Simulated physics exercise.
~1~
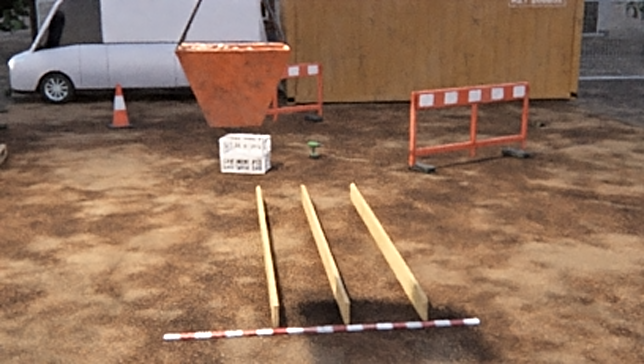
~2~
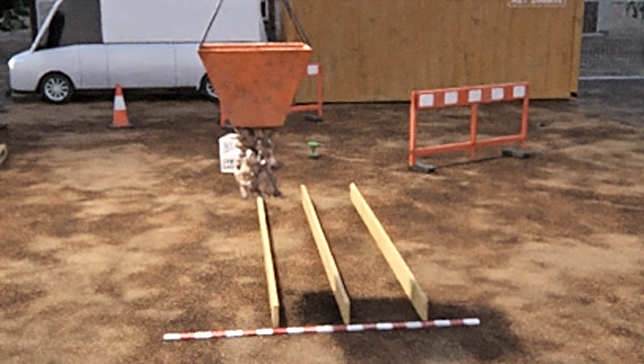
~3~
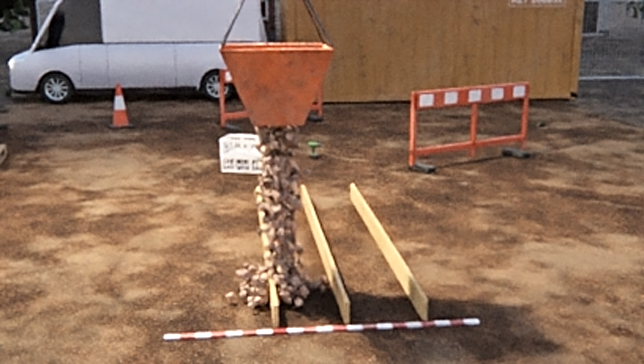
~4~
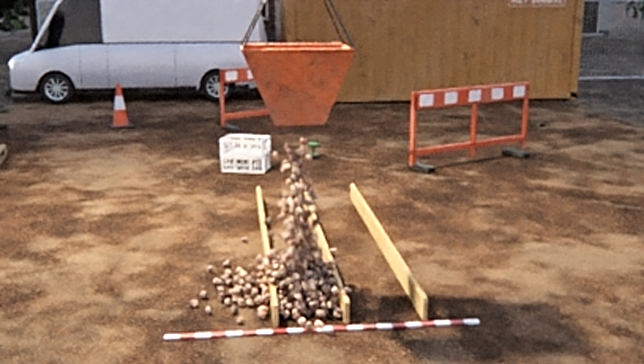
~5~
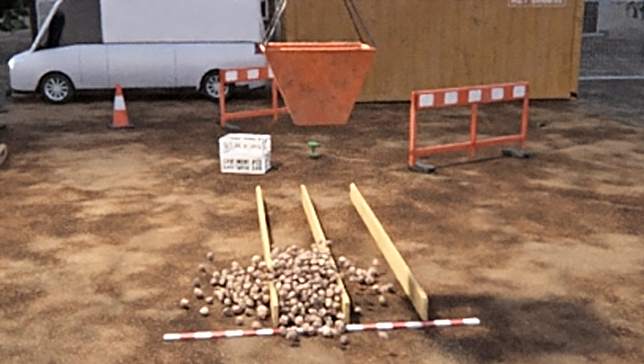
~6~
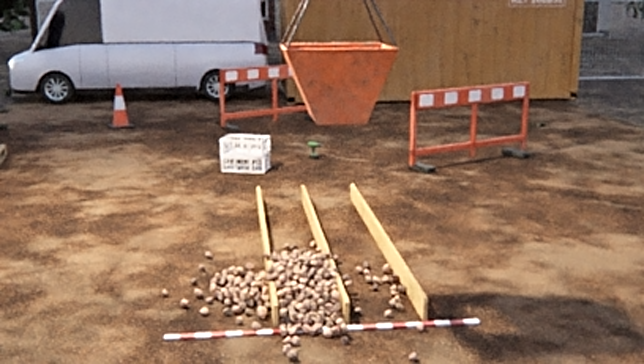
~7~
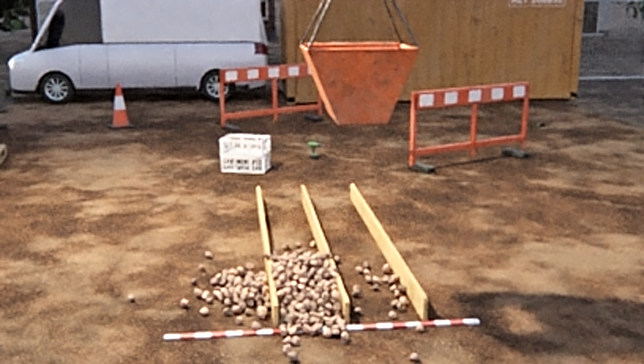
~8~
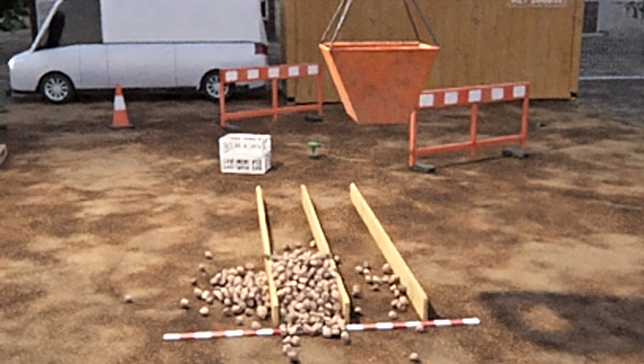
An orange hopper hangs from cables above a brown dirt yard, seen from a fixed, slightly raised view, with a white van, a traffic cone, a white crate, orange and white barriers and a wooden wall behind. Three pale planks lie ahead of it, ending near a red and white striped pole. The hopper glides right and pours brownish stones from its base, which heap around the left planks. Soon it empties and keeps moving right. Most stones rest in the left bay, with some spilled left and a few in the right bay.
